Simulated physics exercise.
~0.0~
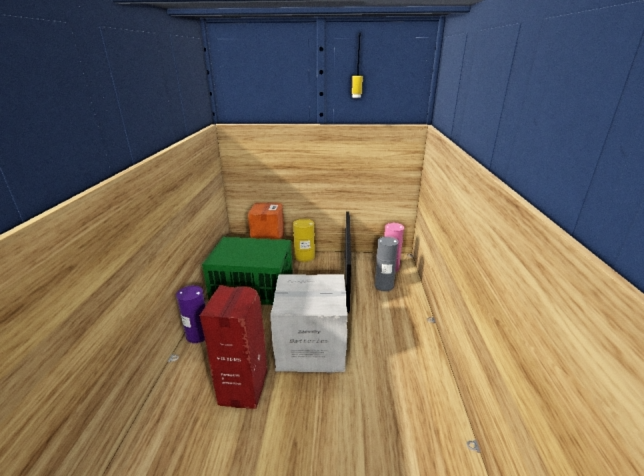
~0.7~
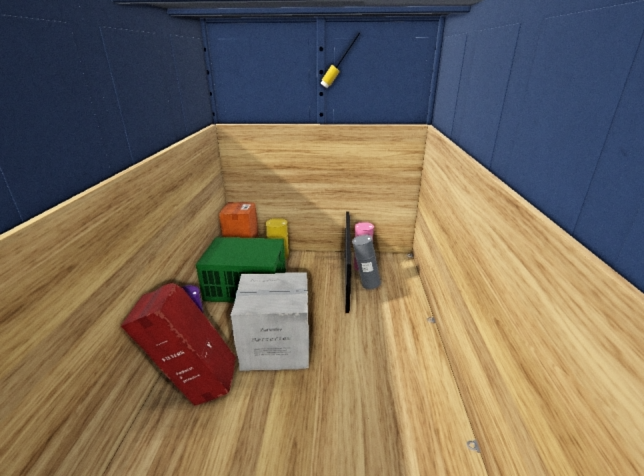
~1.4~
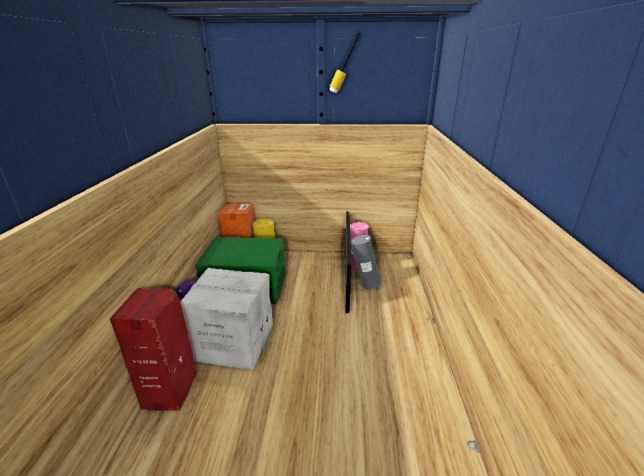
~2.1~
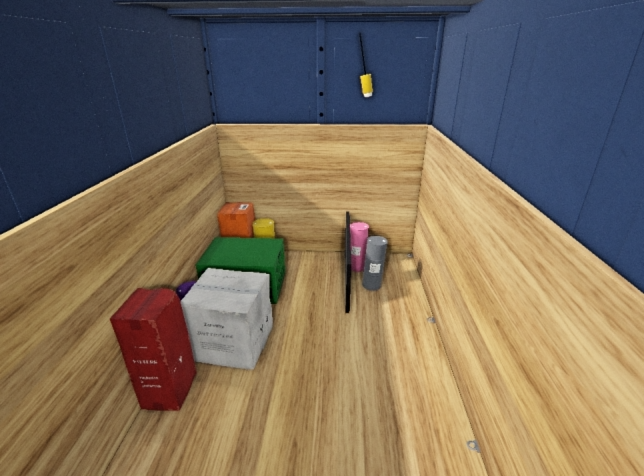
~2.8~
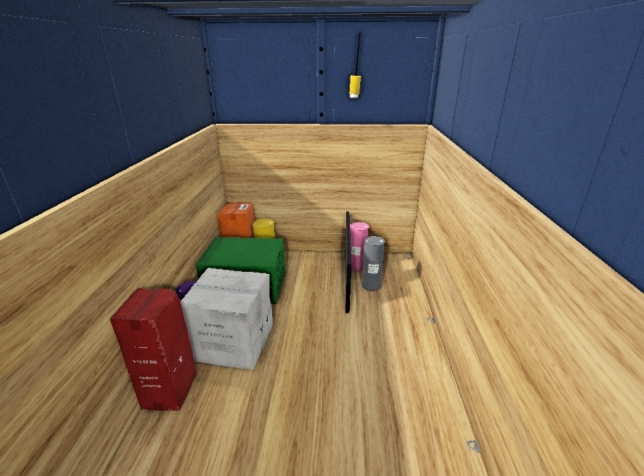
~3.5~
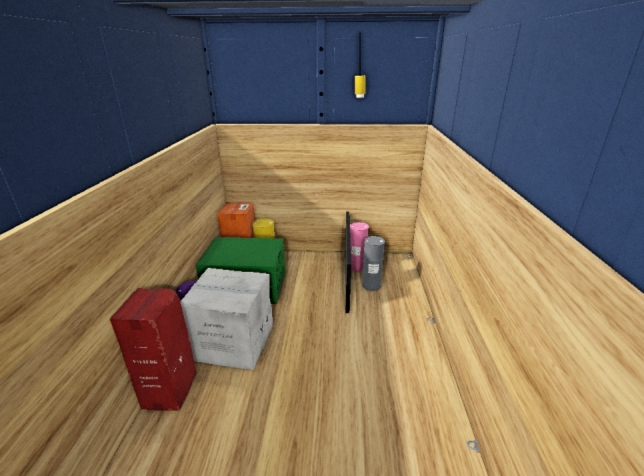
The red box slides left, tips and settles upright as the other cargo shifts left.
